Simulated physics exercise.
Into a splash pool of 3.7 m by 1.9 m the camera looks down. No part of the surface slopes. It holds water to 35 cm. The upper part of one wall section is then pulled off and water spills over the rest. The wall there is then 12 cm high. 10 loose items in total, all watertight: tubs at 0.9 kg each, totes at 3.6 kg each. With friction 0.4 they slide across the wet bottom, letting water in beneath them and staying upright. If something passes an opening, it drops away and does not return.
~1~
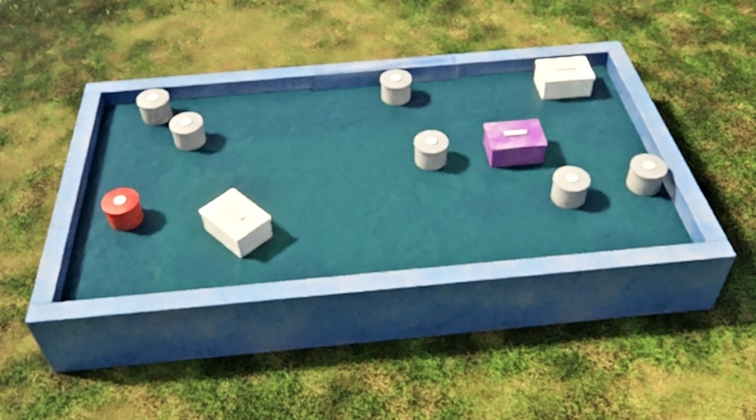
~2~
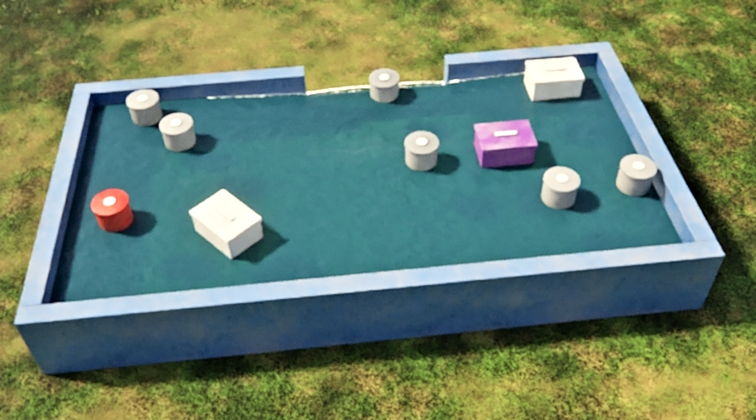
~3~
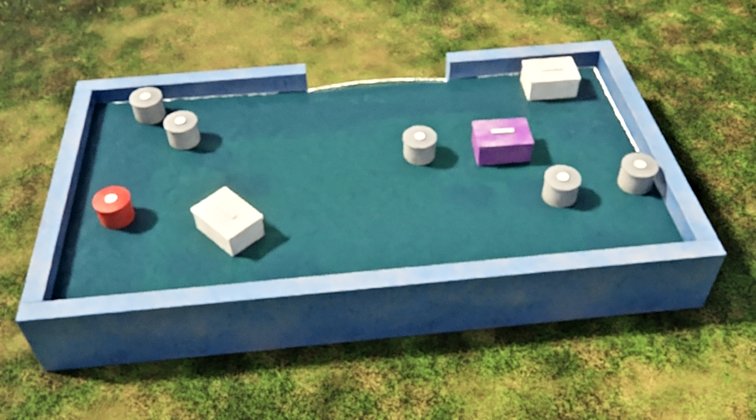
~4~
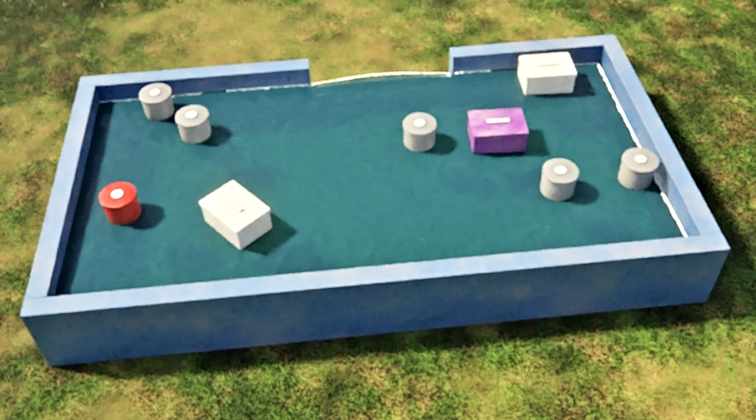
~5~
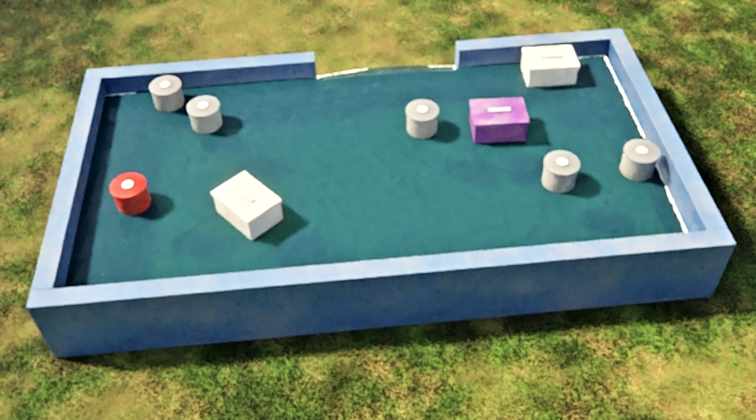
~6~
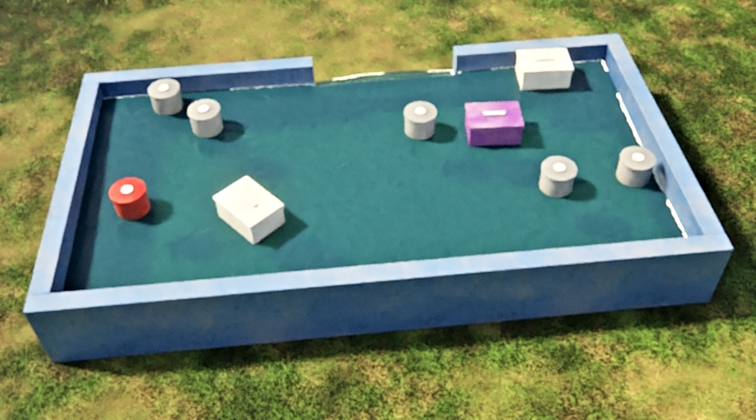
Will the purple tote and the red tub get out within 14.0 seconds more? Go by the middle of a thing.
Result - purple tote is washed out, red tub is not washed out.
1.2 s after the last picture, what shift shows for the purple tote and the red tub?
30 and 10 cm or so by then.
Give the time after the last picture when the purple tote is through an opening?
5.0 s.
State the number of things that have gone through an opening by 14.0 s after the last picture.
The count by then is 5.
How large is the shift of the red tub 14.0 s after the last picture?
Around 30 cm from the start.
Then, 1.2 s after the last picture the purple tote is near (487, 108), 0.3 m from its start, afloat; the red tub is near (132, 193), 0.1 m from its start, afloat; 1 of 10 are out; 9 afloat.
Then, 5.2 s after the last picture the purple tote has gone out; the red tub is near (143, 190), 0.2 m from its start, afloat; 3 of 10 are out; 7 afloat.
Then, 10.0 s after the last picture the purple tote has gone out; the red tub is near (154, 187), 0.2 m from its start, afloat; 5 of 10 are out; 5 afloat.
Then, 14.0 s after the last picture the purple tote has gone out; the red tub is near (162, 183), 0.3 m from its start, afloat; 5 of 10 are out; 5 afloat.
